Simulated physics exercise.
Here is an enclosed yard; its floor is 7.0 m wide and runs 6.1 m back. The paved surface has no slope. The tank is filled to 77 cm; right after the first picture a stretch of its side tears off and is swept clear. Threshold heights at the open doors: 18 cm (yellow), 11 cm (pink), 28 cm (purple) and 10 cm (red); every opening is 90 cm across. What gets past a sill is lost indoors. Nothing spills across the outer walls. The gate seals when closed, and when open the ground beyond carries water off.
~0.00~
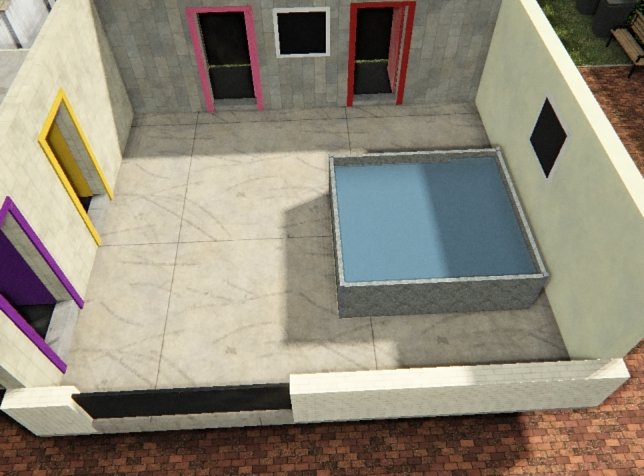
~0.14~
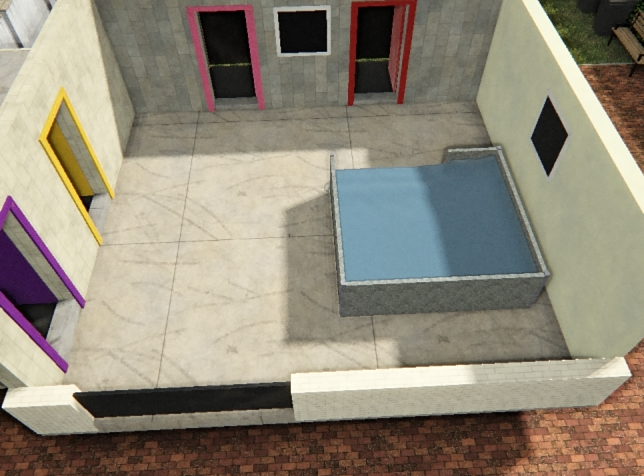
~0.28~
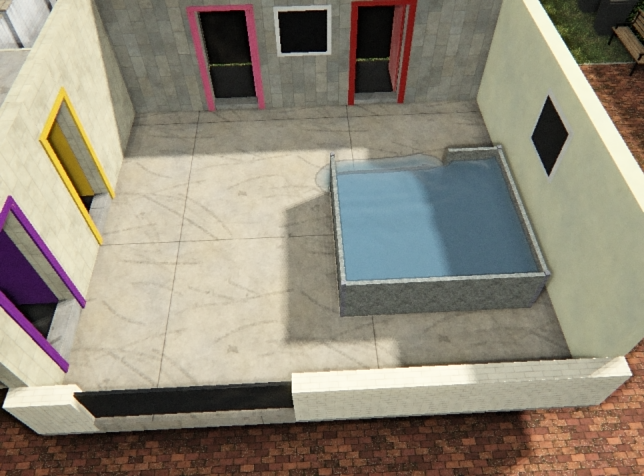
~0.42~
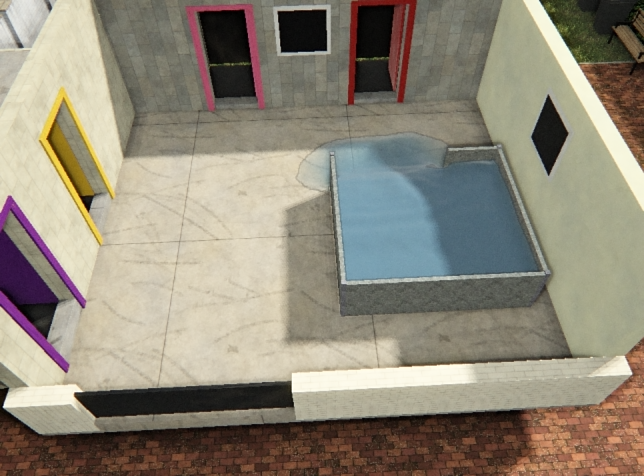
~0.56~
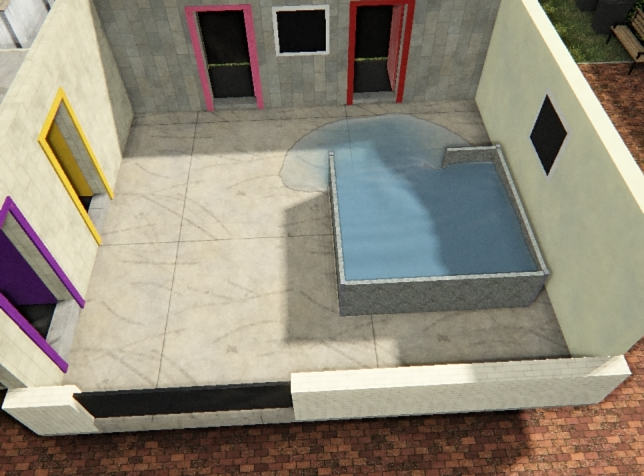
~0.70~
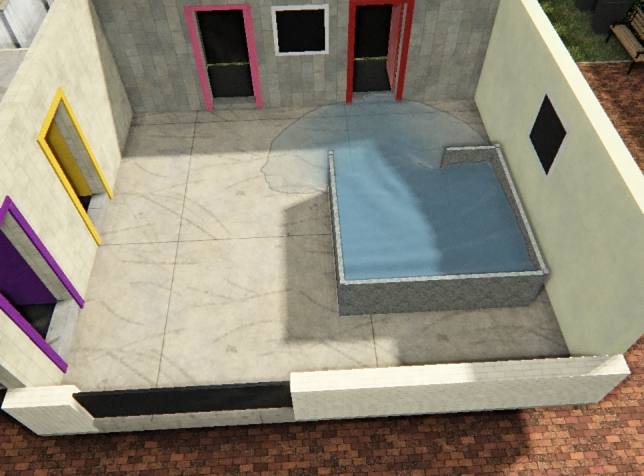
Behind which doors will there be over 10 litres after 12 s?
Door by door: At the yellow door it does not reach the limit; at the pink door it passes the limit; at the purple door it stays under the limit; at the red door it passes the limit.
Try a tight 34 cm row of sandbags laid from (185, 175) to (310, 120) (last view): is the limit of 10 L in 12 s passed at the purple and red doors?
Then: Purple below, red above.
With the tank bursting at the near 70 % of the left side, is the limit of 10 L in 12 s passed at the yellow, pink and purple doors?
Then: Yellow above, pink above, purple past it.
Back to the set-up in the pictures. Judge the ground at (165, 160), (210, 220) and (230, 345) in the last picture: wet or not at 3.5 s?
In turn: Under water, dry, not reached.
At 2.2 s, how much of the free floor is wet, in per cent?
Near 35 per cent is wet.
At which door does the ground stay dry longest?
Last comes the purple one.
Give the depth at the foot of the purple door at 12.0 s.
Some 13.0 cm.
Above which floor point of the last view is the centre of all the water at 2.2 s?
At about (385, 191).
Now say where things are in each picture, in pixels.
In the first frame, the tank at (427, 214) is whole and still, 77 cm deep.
In the second frame, the front is at a hidden place, 1.0 m from the gap on the tank's far side; 0.4 m2 of floor is under water; 77 cm left at the back of the tank.
In the third frame, water pours out on the tank's far side and has run 1.2 m, to (320, 178); typically 12 cm deep outside, 77 cm at the tank's back.
In the fourth frame, water pours out on the tank's far side and has run 1.6 m, to (445, 147); typically 11 cm deep outside, 77 cm at the tank's back.
In the fifth frame, the front is at (402, 116), 2.1 m from the gap on the tank's far side; 5.4 m2 of floor is under water; 75 cm left at the back of the tank.
In the sixth frame, the front is at (413, 102), 2.6 m from the gap on the tank's far side; 7.6 m2 of floor is under water; 68 cm left at the back of the tank.
After 1.4 s water covers 25 % of the floor and is deepest (50 cm) near (346, 108); yellow door not reached, pink door 7 cm at the sill, 0 L in, purple door not reached, red door 36 cm at the sill, 180 L in.
After 2.2 s water covers 35 % of the floor and is deepest (45 cm) near (346, 108); yellow door not reached, pink door 20 cm at the sill, 6 L in, purple door not reached, red door 44 cm at the sill, 433 L in.
After 3.5 s water covers 45 % of the floor and is deepest (36 cm) near (131, 123); yellow door 9 cm at the sill, 0 L in, pink door 15 cm at the sill, 34 L in, purple door not reached, red door 30 cm at the sill, 708 L in.
After 7.0 s water covers 90 % of the floor and is deepest (19 cm) near (63, 382); yellow door 11 cm at the sill, 0 L in, pink door 10 cm at the sill, 42 L in, purple door 6 cm at the sill, 0 L in, red door 15 cm at the sill, 921 L in.
After 12.0 s water covers 95 % of the floor and is deepest (20 cm) near (569, 379); yellow door 8 cm at the sill, 0 L in, pink door 12 cm at the sill, 43 L in, purple door 13 cm at the sill, 0 L in, red door 9 cm at the sill, 943 L in.
